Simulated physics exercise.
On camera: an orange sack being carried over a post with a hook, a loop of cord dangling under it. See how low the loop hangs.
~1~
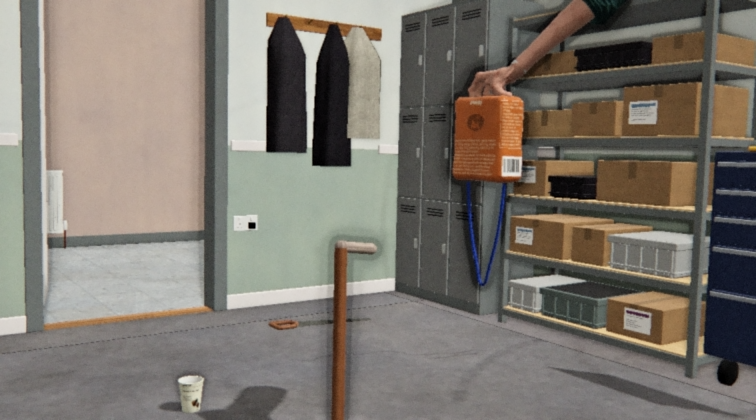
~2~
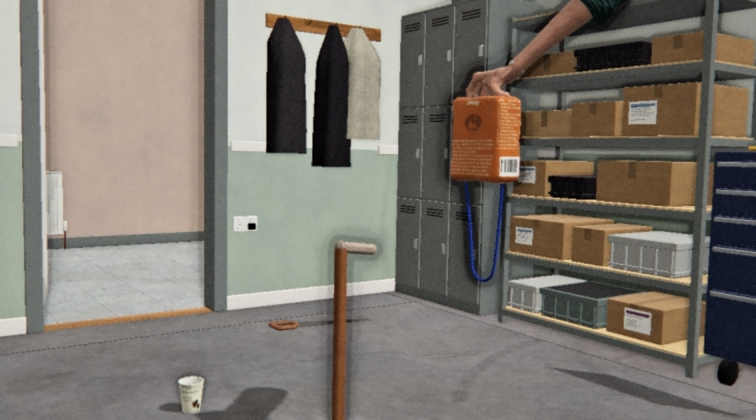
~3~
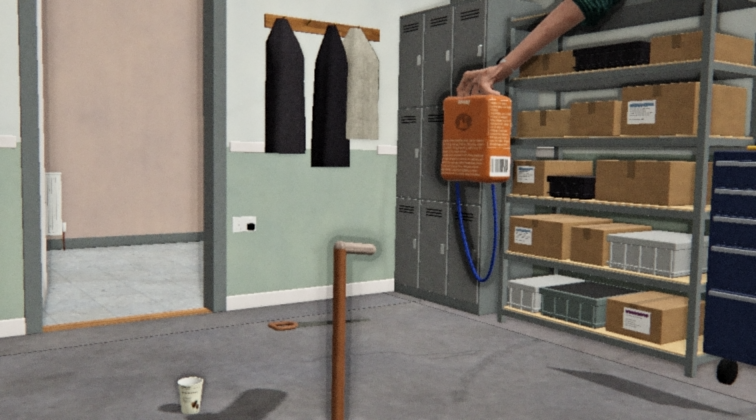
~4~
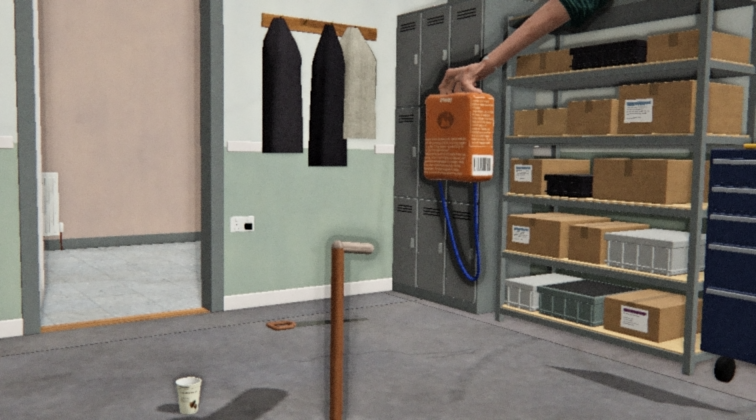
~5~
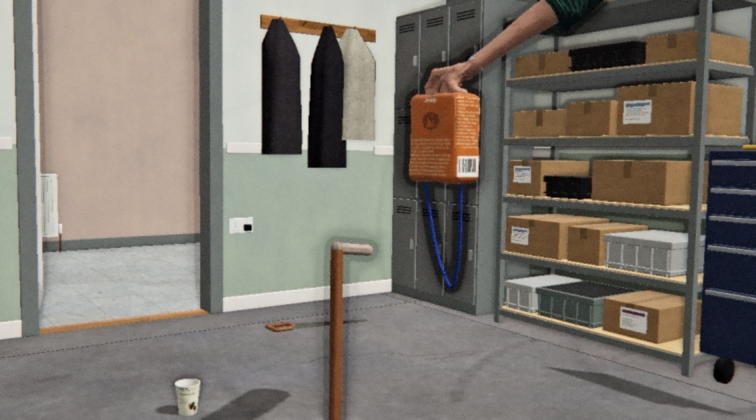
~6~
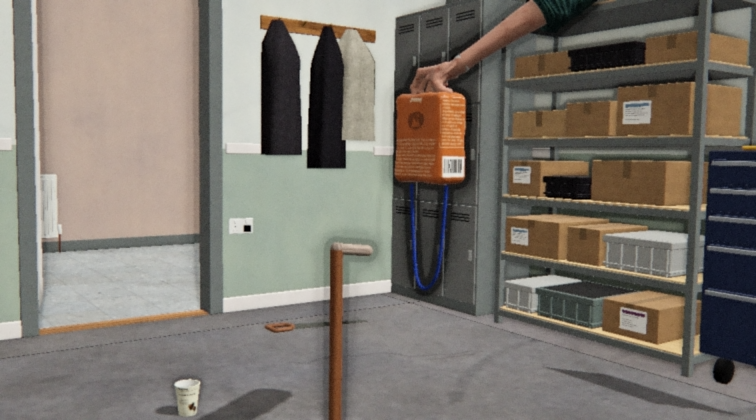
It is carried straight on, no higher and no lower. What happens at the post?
Outcome: The orange sack gets caught.
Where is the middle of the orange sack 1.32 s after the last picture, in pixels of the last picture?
Near (274, 133).
Then, 0.30 s on from there, sack nearing the post near (398, 137).
Then, 0.82 s on from there, sack over the post near (338, 135).
Then, 1.32 s on from there, sack past the post near (274, 133).
In the end, sack past the post near (255, 132); loop tight round the post, hand stopped. The orange sack is jerked back by its loop.
